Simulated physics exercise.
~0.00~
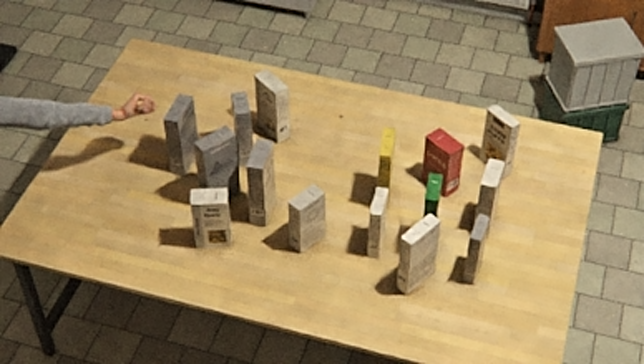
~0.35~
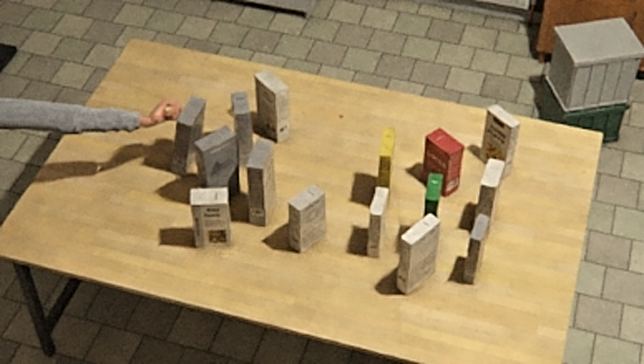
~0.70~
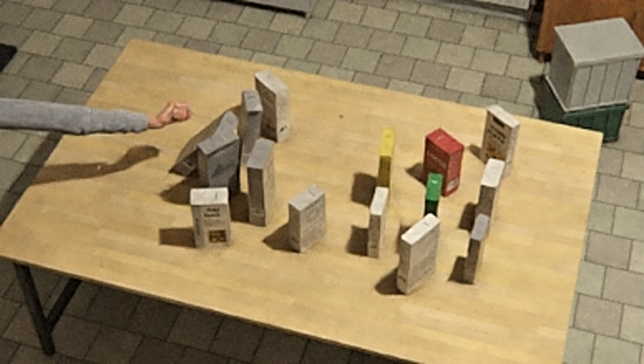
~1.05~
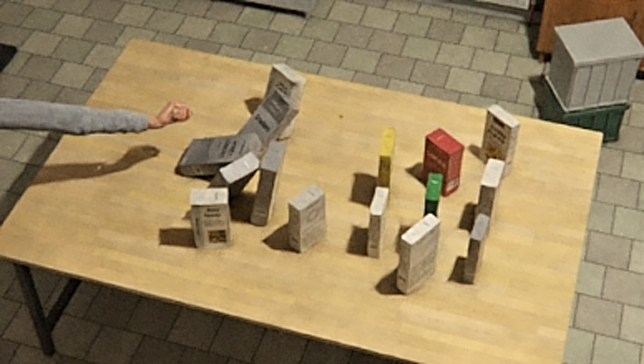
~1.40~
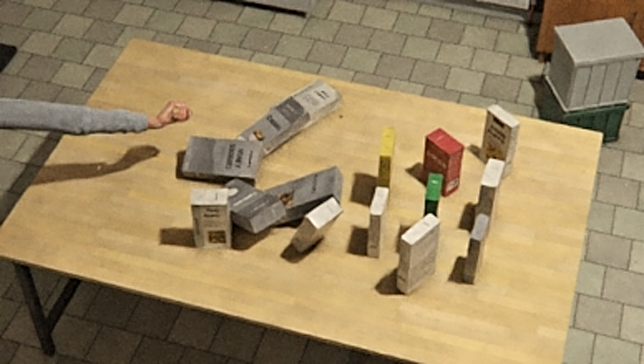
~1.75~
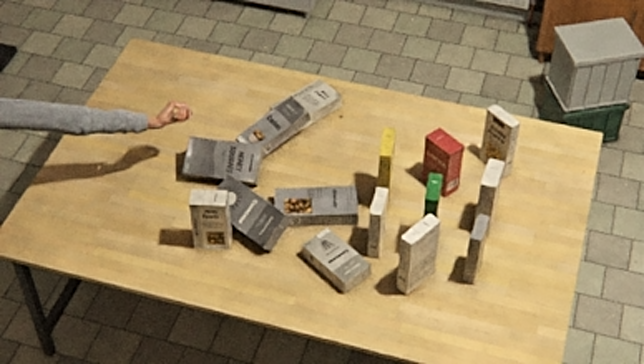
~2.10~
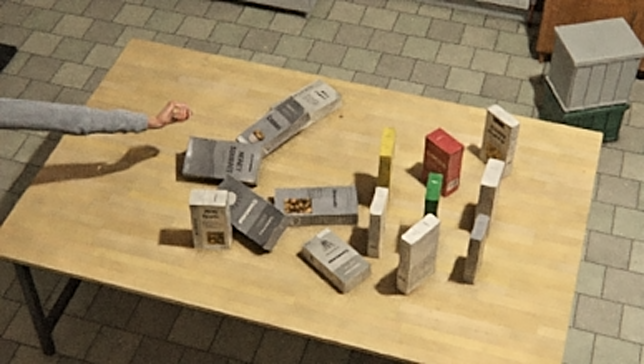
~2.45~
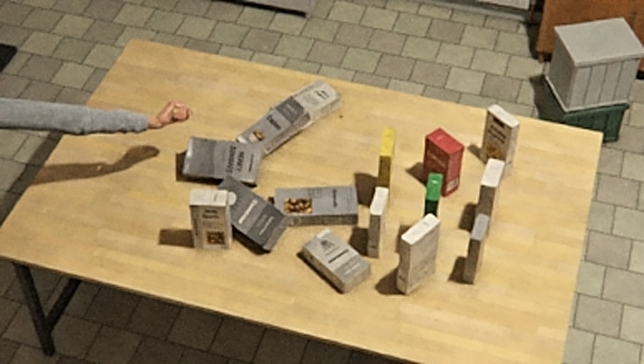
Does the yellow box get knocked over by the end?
No, the yellow box stays upright in its place while the boxes to its left lie fallen.
